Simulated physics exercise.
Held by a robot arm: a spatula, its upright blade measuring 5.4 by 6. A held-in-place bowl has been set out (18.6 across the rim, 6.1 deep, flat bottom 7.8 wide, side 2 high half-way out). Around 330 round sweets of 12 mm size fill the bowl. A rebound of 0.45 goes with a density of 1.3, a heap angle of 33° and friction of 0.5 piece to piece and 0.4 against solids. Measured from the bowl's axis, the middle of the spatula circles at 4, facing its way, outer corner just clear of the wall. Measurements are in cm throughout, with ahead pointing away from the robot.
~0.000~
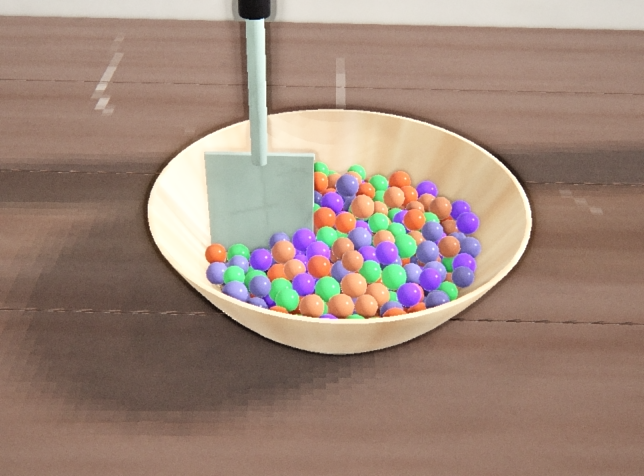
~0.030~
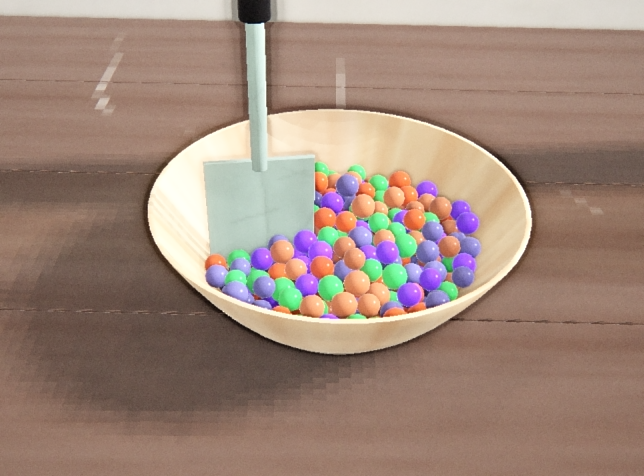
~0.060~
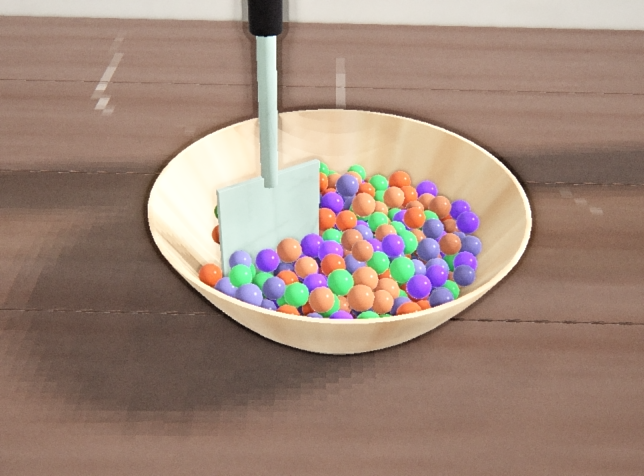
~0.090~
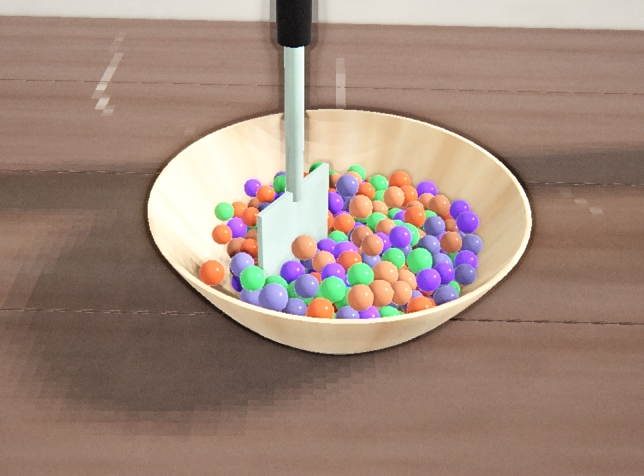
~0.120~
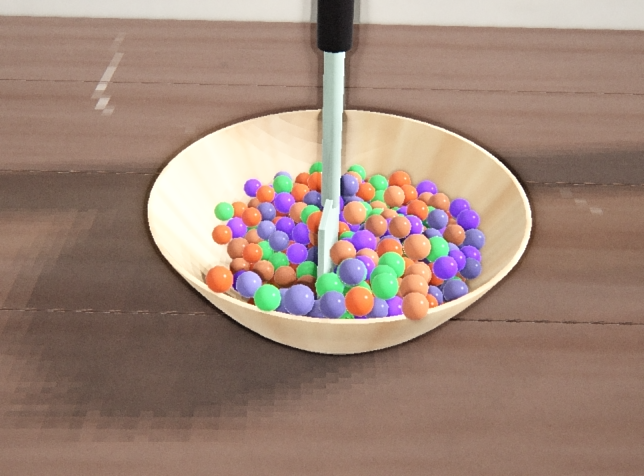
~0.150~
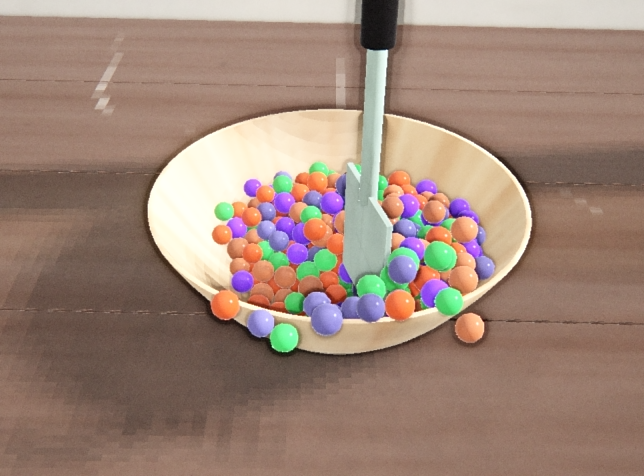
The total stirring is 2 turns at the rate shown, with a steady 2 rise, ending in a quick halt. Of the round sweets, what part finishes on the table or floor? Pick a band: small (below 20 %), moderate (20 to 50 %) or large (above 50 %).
Moderate, from 20 to 50 %.
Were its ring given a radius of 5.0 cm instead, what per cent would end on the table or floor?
Roughly 15 percent, I'd expect.
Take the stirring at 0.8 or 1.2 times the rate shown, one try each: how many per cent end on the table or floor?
I'd expect near 25 per cent, then near 40 per cent.
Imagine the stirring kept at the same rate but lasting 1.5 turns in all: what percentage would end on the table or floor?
Estimate: Near 30 %.
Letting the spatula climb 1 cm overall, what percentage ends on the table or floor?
Estimate: Close to 45 %.
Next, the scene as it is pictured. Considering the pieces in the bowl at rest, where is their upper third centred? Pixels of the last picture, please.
I'd put it at about (348, 257).
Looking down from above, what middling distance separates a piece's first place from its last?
Some 8 cm.
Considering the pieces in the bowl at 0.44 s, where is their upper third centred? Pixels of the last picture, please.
Roughly at (223, 209).
After 0.44 s, 346° round, highest piece 10 above the table; 250 in the bowl, 64 on the table or floor, 15 in flight or on the tool.
After 0.73 s, 224° round, highest piece 6 above the table; 224 in the bowl, 105 on the table or floor.
After 1.07 s, 0° round, highest piece 5 above the table; 224 in the bowl, 105 on the table or floor.
After 1.77 s, 0° round, highest piece 5 above the table; 224 in the bowl, 105 on the table or floor.
In the end, 224 in the bowl, 105 on the table or floor. That is 32 % on the table or floor.
